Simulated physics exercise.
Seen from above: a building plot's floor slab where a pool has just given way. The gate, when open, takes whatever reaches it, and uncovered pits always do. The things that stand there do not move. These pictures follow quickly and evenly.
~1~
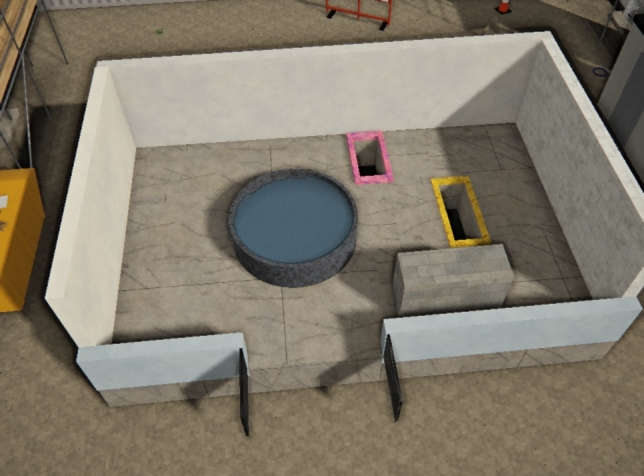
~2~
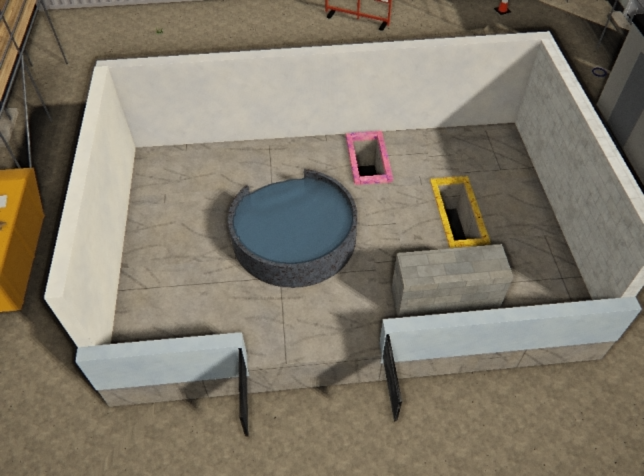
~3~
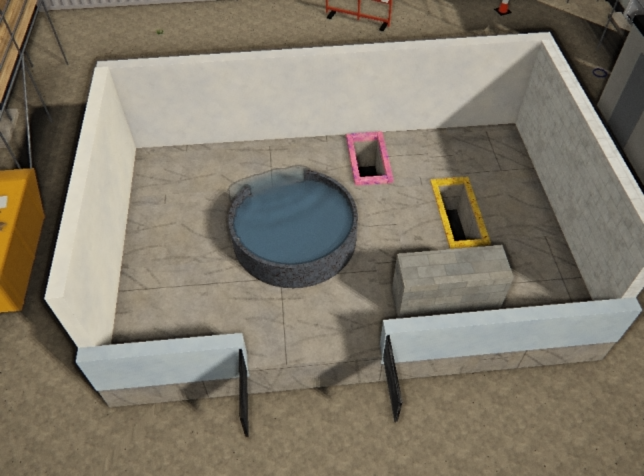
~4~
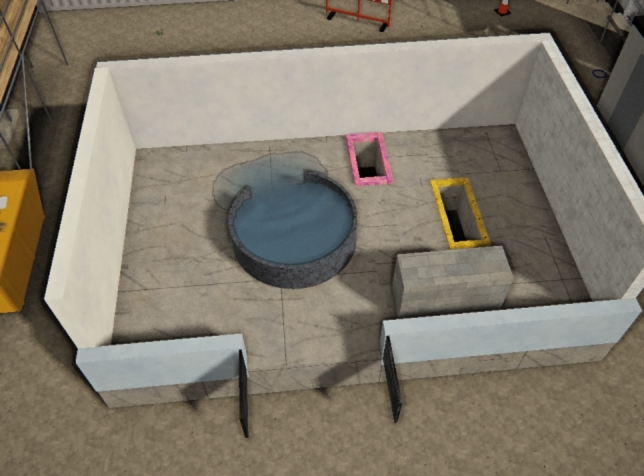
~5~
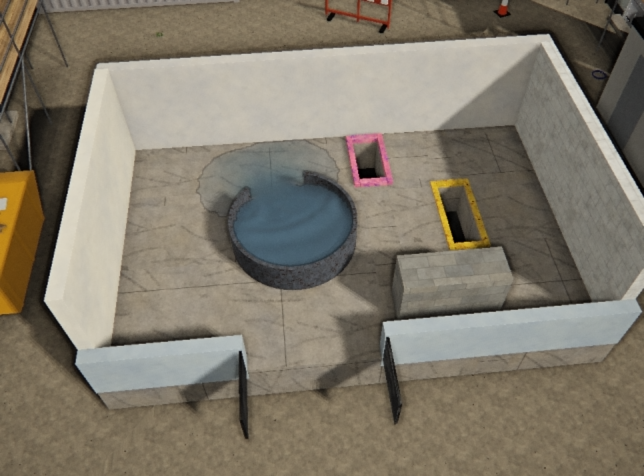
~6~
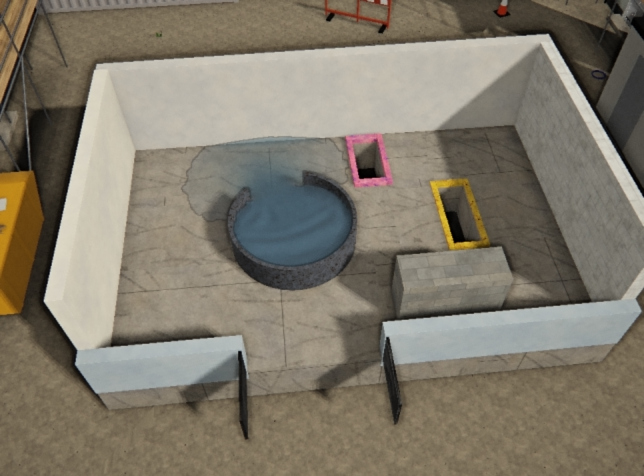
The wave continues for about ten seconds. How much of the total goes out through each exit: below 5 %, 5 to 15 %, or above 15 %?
The gate swallows five to fifteen per cent; the pink pit swallows five to fifteen per cent; the yellow pit swallows below five per cent.
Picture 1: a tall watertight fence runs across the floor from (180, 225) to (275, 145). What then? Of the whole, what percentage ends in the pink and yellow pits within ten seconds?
I'd say pink collects roughly 25 % while yellow collects roughly 0 %.
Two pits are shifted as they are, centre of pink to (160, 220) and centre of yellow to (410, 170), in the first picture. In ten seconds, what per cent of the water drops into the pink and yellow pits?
Pink 6 %; yellow 14 %.
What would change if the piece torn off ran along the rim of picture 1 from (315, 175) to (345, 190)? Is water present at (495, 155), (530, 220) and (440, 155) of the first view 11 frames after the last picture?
Note, points one to three: Reached and soaked / unreached / reached and soaked.
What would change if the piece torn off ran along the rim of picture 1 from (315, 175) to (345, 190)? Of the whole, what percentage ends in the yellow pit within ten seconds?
Yellow: 15 %.
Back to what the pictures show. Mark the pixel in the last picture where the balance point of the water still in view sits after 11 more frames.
I reckon somewhere around (268, 200).
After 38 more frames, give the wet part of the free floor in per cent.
That works out at 60 %.
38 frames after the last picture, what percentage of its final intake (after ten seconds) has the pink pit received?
Something like 95 in a hundred.
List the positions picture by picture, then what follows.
The round tank at (294, 217) is whole and still, in the first picture.
The front is at a hidden place, out from the gap on the round tank's far side, in the second picture.
The front is at (233, 188), out from the gap on the round tank's far side, in the third picture.
Water pours out on the round tank's far side and has run to (221, 177), in the fourth picture.
The front is at (294, 141), out from the gap on the round tank's far side, in the fifth picture.
Water pours out on the round tank's far side and has run to (213, 147), in the sixth picture.
A moment on, water covers 15 % of the floor; the gate 0 %, the pink pit 0 %, the yellow pit 0 %.
Next, water covers 20 % of the floor; the gate 0 %, the pink pit 1 %, the yellow pit 0 %.
Then, water covers 35 % of the floor; the gate 0 %, the pink pit 5 %, the yellow pit 0 %.
Later, water covers 60 % of the floor; the gate 1 %, the pink pit 9 %, the yellow pit 0 %.
In the end, water covers 80 % of the floor; the gate 7 %, the pink pit 9 %, the yellow pit 0 %.
